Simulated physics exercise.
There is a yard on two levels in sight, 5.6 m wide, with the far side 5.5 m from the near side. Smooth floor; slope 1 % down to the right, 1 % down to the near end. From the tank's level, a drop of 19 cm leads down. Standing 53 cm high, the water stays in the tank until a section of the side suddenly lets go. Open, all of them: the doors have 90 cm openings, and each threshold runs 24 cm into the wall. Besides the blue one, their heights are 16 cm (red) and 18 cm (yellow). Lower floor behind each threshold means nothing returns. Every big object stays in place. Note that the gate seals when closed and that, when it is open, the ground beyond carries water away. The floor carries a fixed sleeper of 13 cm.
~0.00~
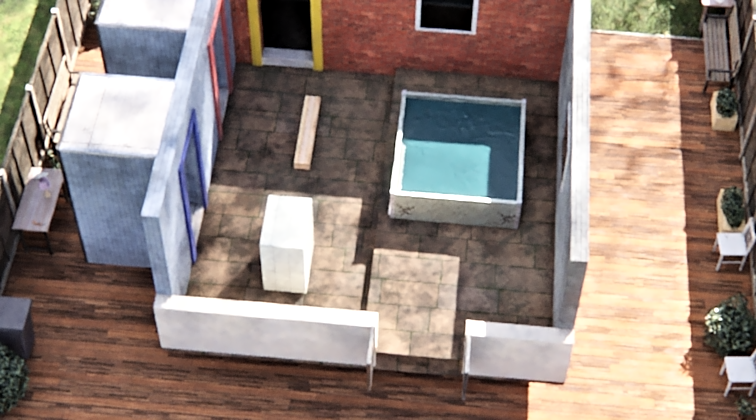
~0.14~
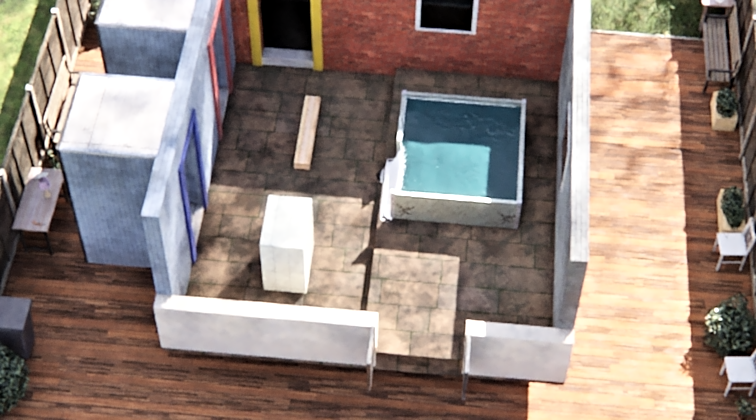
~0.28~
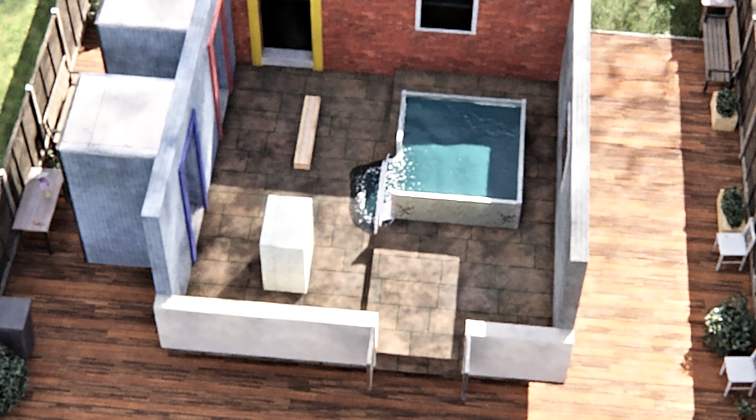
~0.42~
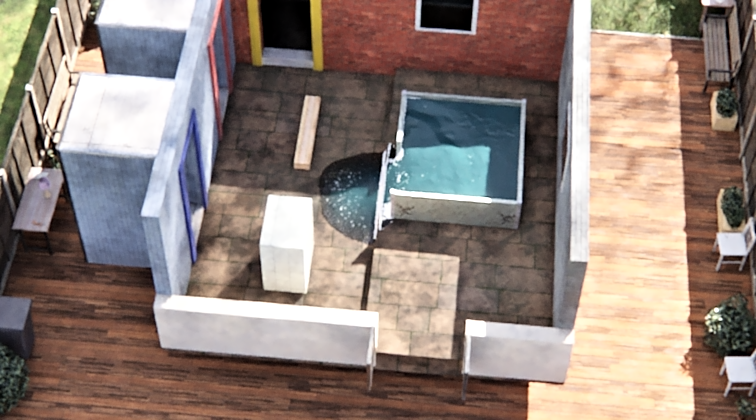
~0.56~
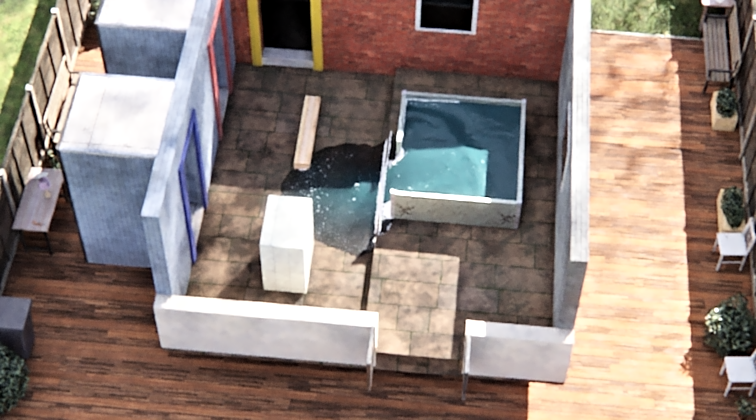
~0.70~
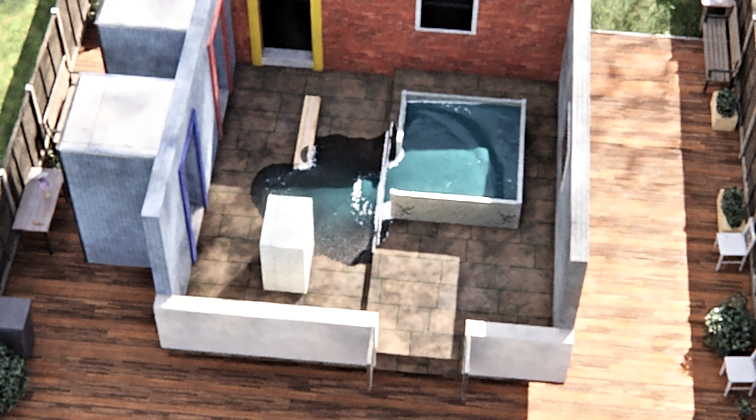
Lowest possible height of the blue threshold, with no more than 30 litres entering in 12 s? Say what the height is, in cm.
I would say 22 cm.
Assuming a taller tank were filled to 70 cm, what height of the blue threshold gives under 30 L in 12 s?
The step would need to be some 31 cm high.
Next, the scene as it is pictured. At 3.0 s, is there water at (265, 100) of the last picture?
That spot is swamped.
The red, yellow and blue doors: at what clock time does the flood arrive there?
So the front gets to red at 1.6 seconds, yellow at 2.4 seconds, and blue at 1.2 seconds.
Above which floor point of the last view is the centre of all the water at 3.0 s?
My guess is close to (368, 190).
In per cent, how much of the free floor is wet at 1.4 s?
Around 25 per cent of the free floor.
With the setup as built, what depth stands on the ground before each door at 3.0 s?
In cm: Red 9, yellow 8, blue 23.
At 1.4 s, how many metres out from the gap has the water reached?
It gets close to 3.4 metres out.
After 1.4 s water covers 25 % of the floor, deepest (30 cm) near (387, 195); 22 cm at the blue door, 0 litres in over its 17 cm threshold.
After 3.0 s water covers 45 % of the floor, deepest (26 cm) near (200, 231); 23 cm at the blue door, 58 litres in over its 17 cm threshold.
After 12.0 s water covers 55 % of the floor, deepest (20 cm) near (334, 341); 13 cm at the blue door, 72 litres in over its 17 cm threshold.
At the blue door as built, the water arrived by 1.2 s and peaked near 29 cm at 2.2 s.
With a threshold of 20 cm, 43 litres would have come in within the 12 s; with 27.5 cm, 8 litres. So under 30 litres takes about 22 cm.
